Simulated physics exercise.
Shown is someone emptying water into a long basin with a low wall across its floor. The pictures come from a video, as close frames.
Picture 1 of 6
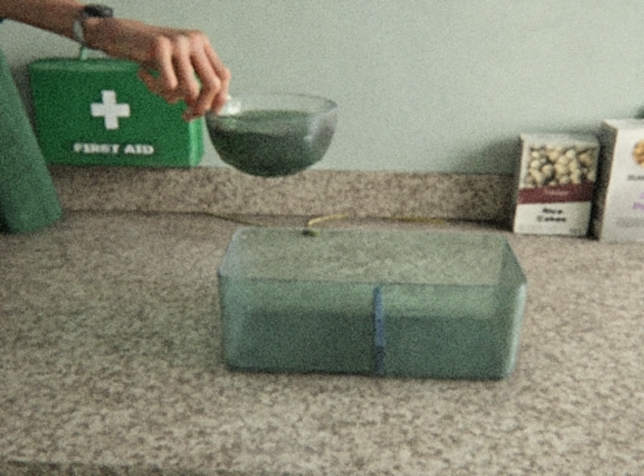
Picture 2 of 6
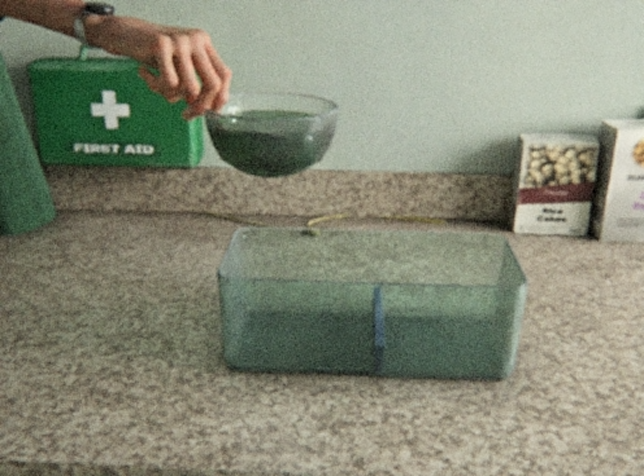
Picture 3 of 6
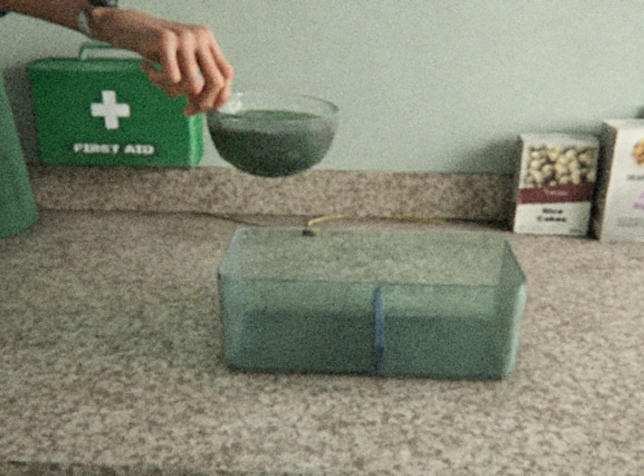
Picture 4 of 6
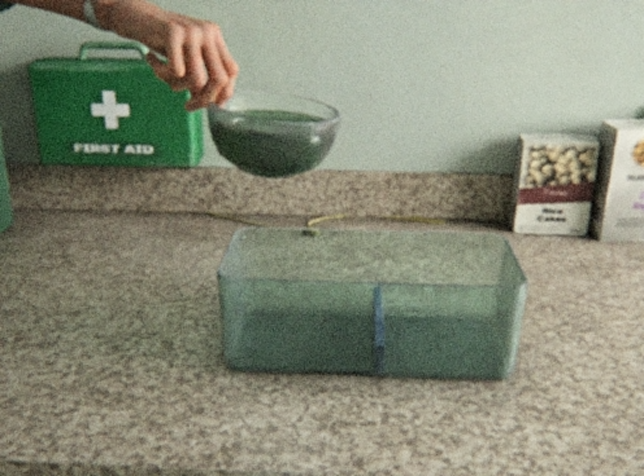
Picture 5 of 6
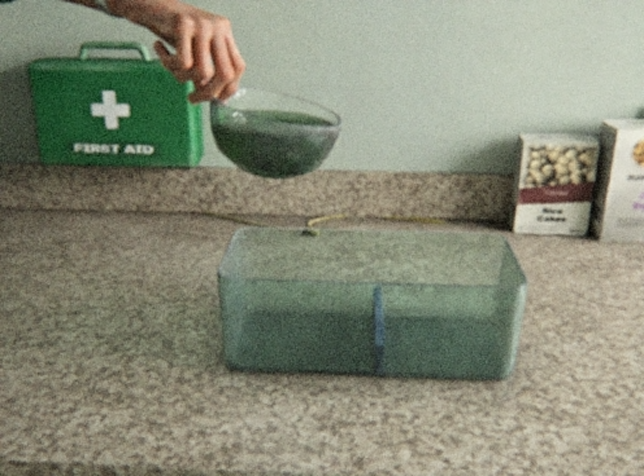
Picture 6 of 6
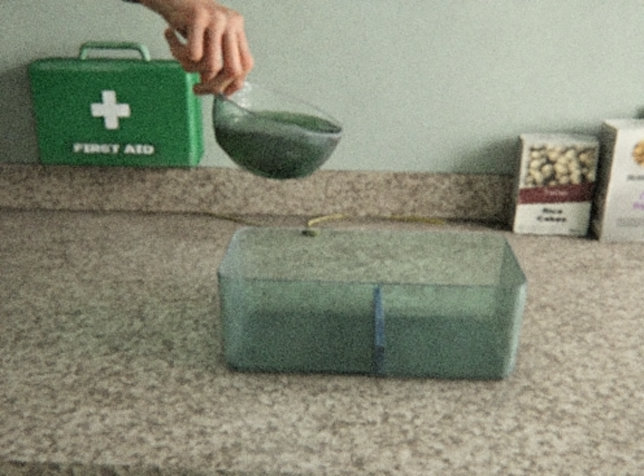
A hand held a clear glass bowl of dark greenish liquid above a long see-through basin on a speckled counter, then gradually tilted it down to the right, the hand rising slightly.
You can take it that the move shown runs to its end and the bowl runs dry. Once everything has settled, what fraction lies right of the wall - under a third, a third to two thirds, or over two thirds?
Sits mid-range.
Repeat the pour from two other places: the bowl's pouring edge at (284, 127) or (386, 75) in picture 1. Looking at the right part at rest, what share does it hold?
First try: About 10 %; second try: About 80 %.
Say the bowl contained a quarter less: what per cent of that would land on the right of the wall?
Near 35 parts in a hundred.
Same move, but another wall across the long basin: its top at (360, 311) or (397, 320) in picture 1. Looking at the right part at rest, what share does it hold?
It would come to roughly 70 per cent the first time and roughly 25 per cent the second.
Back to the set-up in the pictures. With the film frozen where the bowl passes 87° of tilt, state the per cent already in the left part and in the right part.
Split is about 5 % to the left and 20 % to the right.
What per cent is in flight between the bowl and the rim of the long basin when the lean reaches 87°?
Roughly 45 percent.
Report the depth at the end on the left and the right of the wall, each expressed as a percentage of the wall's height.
Left: About 30; right: About 40.
A moment on, the bowl is tipped on its side and 27 per cent is still to pour, 5 is left of the wall and 22 right of it.
Next, the bowl is tipped right over and 0 per cent is still to pour, 47 is left of the wall and 49 right of it.
Then the bowl is tipped right over and 0 per cent is still to pour, 48 is left of the wall and 50 right of it.
Later the bowl is tipped right over and 0 per cent is still to pour, 48 is left of the wall and 50 right of it.
At rest 48 per cent lies left of the wall, 50 right of it and 1 outside.
